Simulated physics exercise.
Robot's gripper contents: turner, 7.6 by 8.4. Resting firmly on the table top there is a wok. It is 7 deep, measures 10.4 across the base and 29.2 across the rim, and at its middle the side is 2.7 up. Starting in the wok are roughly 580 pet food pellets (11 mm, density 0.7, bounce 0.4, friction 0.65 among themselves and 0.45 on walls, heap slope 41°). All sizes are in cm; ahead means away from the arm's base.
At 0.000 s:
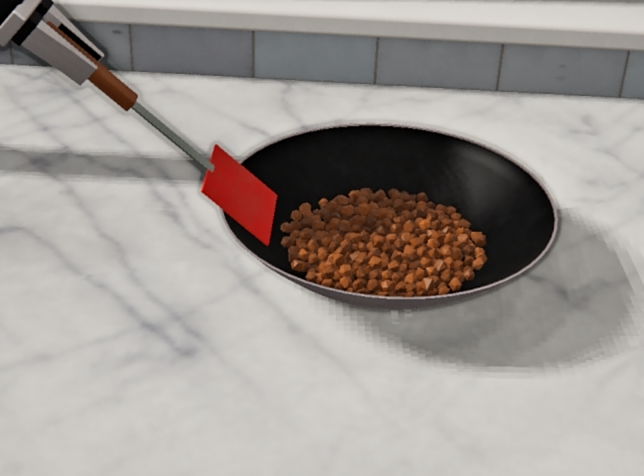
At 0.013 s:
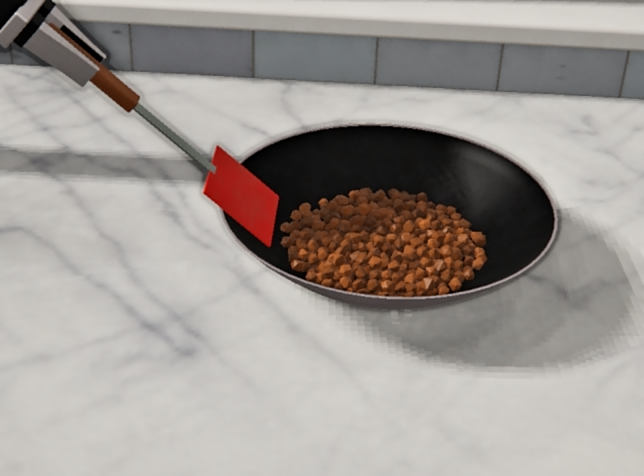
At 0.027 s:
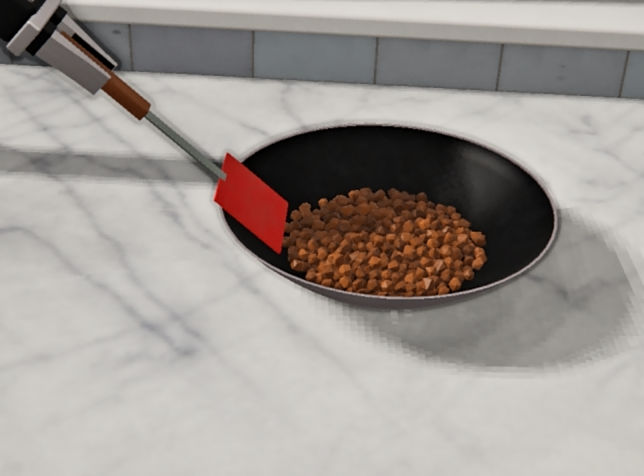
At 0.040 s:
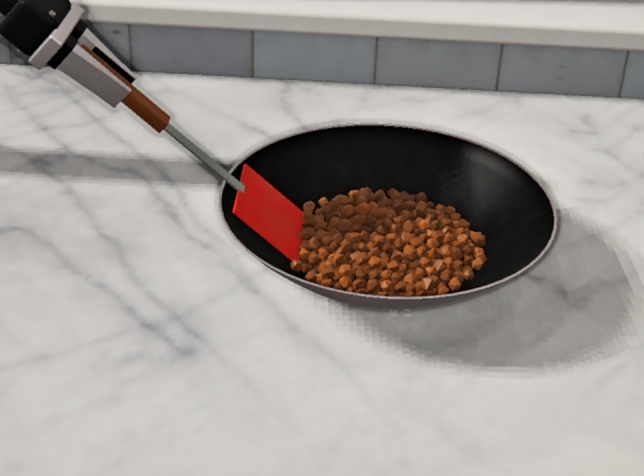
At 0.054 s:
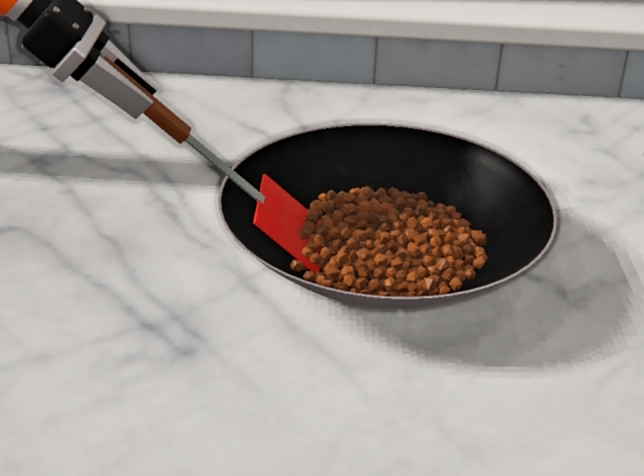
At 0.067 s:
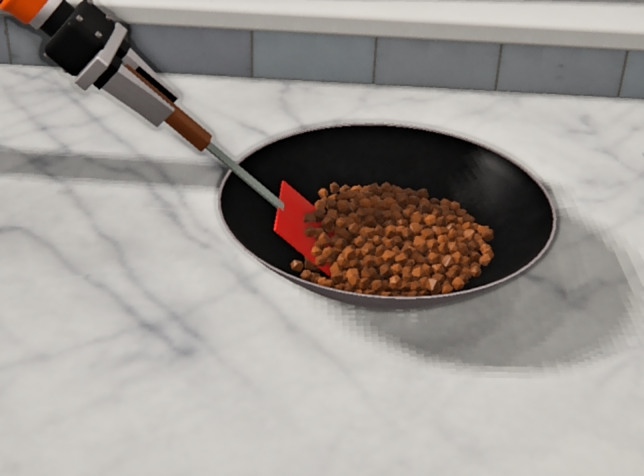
On a marble countertop, a robotic arm lowering a red turner into a black wok and pushing brown pellets slightly right.
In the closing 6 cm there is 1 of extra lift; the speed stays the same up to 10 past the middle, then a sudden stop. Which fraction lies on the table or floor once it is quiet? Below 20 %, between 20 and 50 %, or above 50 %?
Above 50 %.
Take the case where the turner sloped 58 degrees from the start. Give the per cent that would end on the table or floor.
In that case, around 60 percent would end up on the table or floor.
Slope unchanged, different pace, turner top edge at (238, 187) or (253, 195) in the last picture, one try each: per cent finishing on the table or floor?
Try one roughly 35 per cent; try two roughly 45 per cent.
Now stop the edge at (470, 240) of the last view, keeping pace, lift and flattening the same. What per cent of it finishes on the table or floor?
My guess is roughly 55 percent.
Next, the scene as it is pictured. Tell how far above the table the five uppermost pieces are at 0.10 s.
Estimated height above table: Approx. 7 cm.
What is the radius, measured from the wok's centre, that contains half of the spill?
Roughly 40 centimetres.
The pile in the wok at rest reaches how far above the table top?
5.5 cm.
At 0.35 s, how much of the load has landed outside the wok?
About 10 per cent.
After 0.10 s, sloping 42°, highest piece 8 above the table; 584 in the wok.
After 0.13 s, sloping 42°, highest piece 9 above the table; 582 in the wok, 2 on the blade or in flight.
After 0.35 s, sloping 42°, highest piece 15 above the table; 236 in the wok, 50 on the table or floor, 298 on the blade or in flight.
After 1.40 s, sloping 42°, highest piece 8 above the table; 348 on the table or floor, 236 in the wok.
In the end, 348 on the table or floor, 236 in the wok. That is 60 % on the table or floor.
